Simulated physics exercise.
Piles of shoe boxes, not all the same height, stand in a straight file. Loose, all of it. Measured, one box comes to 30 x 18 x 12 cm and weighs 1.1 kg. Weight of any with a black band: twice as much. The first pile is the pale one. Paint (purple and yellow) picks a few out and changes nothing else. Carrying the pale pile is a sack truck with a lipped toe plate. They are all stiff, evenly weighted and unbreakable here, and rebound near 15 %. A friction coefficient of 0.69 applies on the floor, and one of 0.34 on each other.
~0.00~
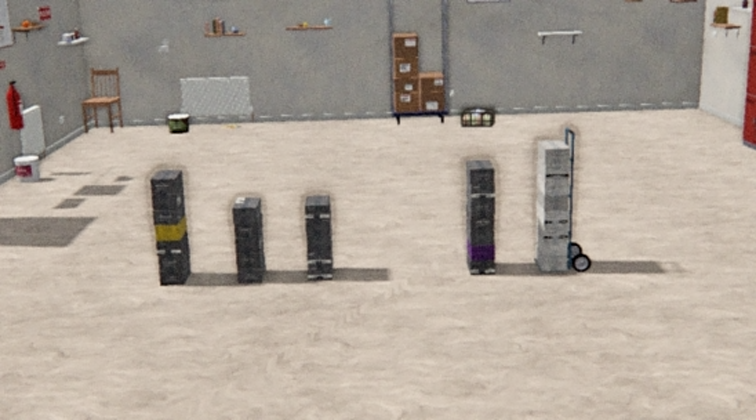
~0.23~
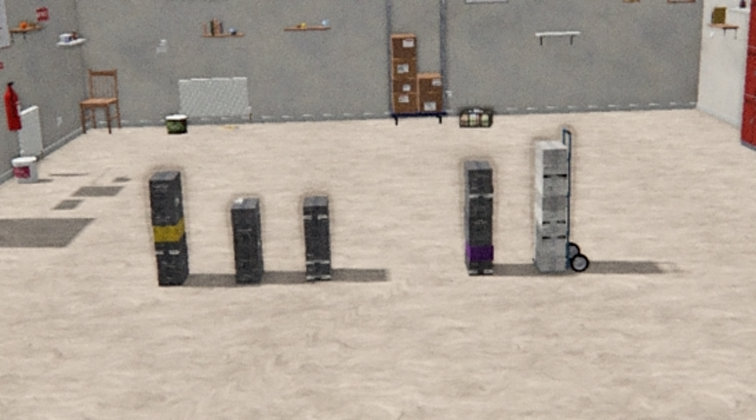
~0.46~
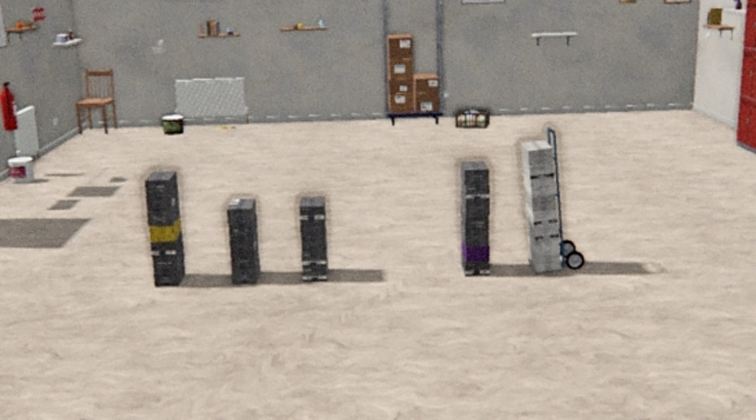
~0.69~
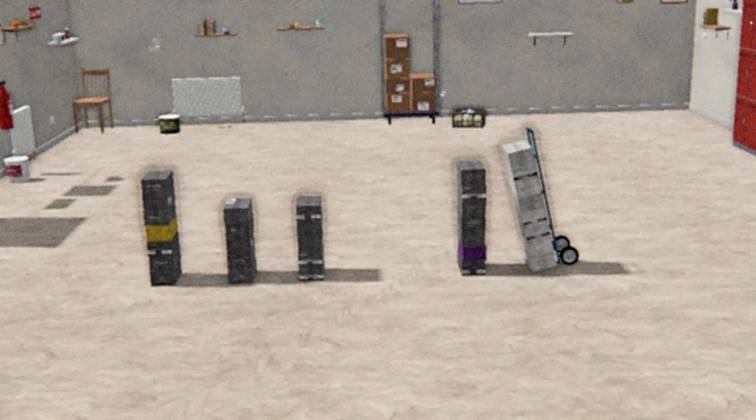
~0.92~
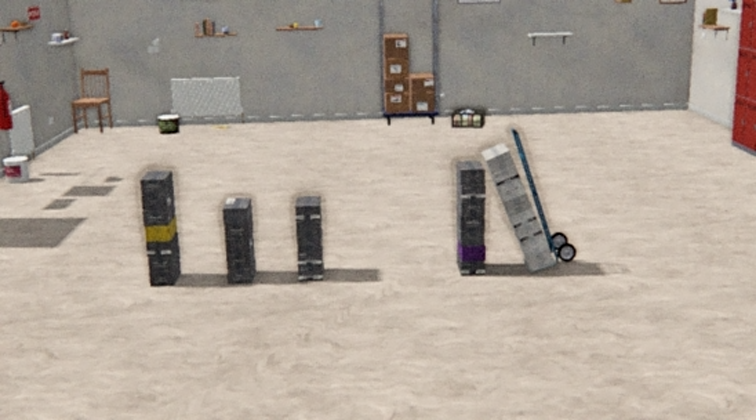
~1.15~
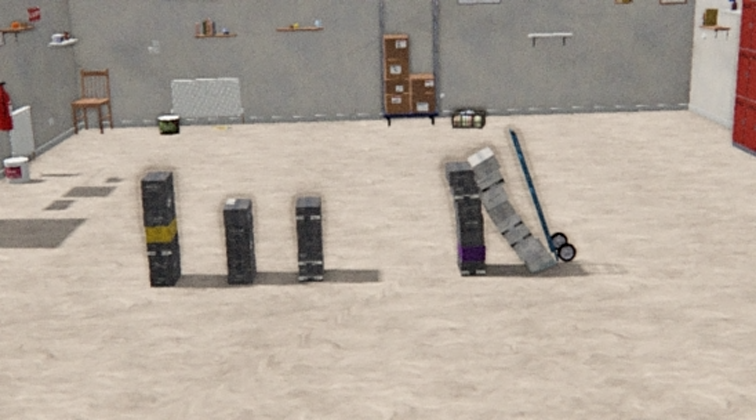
The pale pile leans left with its sack truck, then bends away against the purple-banded pile.
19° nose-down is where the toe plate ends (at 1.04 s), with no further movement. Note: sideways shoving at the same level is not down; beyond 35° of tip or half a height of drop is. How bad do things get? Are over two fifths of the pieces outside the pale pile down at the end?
No.
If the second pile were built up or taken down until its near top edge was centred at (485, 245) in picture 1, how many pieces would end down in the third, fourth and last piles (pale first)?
You'd get third 0, fourth 0 and last 0.
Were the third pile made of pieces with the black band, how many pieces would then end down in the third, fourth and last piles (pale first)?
In that case the third pile has 0 down, the fourth 0, the last 0.
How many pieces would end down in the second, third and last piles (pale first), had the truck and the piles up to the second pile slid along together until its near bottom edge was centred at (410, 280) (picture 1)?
Down by pile: Second 6, third 4, last 0.
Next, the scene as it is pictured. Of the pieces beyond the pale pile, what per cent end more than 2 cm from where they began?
Moved: 30 per cent.
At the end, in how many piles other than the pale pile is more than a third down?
1 in all.
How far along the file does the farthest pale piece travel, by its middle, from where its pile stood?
I'd say close to 140 cm along.
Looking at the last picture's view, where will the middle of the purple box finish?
It ends up centred close to (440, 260).
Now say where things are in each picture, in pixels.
In the first frame (pixels give the middle of a visible side), truck frame (572, 161) 0° forward; yellow box (168, 233); purple box (483, 253); none of the others has stirred.
The second frame shows truck frame (570, 162) 0° forward; yellow box (166, 234).
The third frame shows truck frame (556, 160) 5° forward, top of the pale pile leaning 5°; yellow box (162, 234); none of the others has stirred.
The fourth frame shows truck frame (538, 159) 12° forward, top of the pale pile leaning 13°; purple box (475, 254); none of the others has stirred.
The fifth frame shows truck frame (526, 160) 18° forward, top of the pale pile leaning 22°; yellow box (158, 234); none of the others has stirred.
The sixth frame shows truck frame (524, 161) 19° forward, top of the pale pile leaning 29°; purple box (474, 254); yellow box (158, 235); movement in 4 of them.
After 1.44 s, 8 of the pale pile down; none of the 24 other boxes down, 6 disturbed; purple box 20° from how it stood.
After 1.76 s, 8 of the pale pile down; 6 of the 24 other boxes down; purple box 55° from how it stood, 7 cm lower.
In the end (2.8 s), 7 of the pale pile down; 6 of the 24 other boxes down; purple box on its side; yellow box unmoved. That is 25 per cent. From the last view, middles, purple box near (440, 260), yellow box near (162, 229).
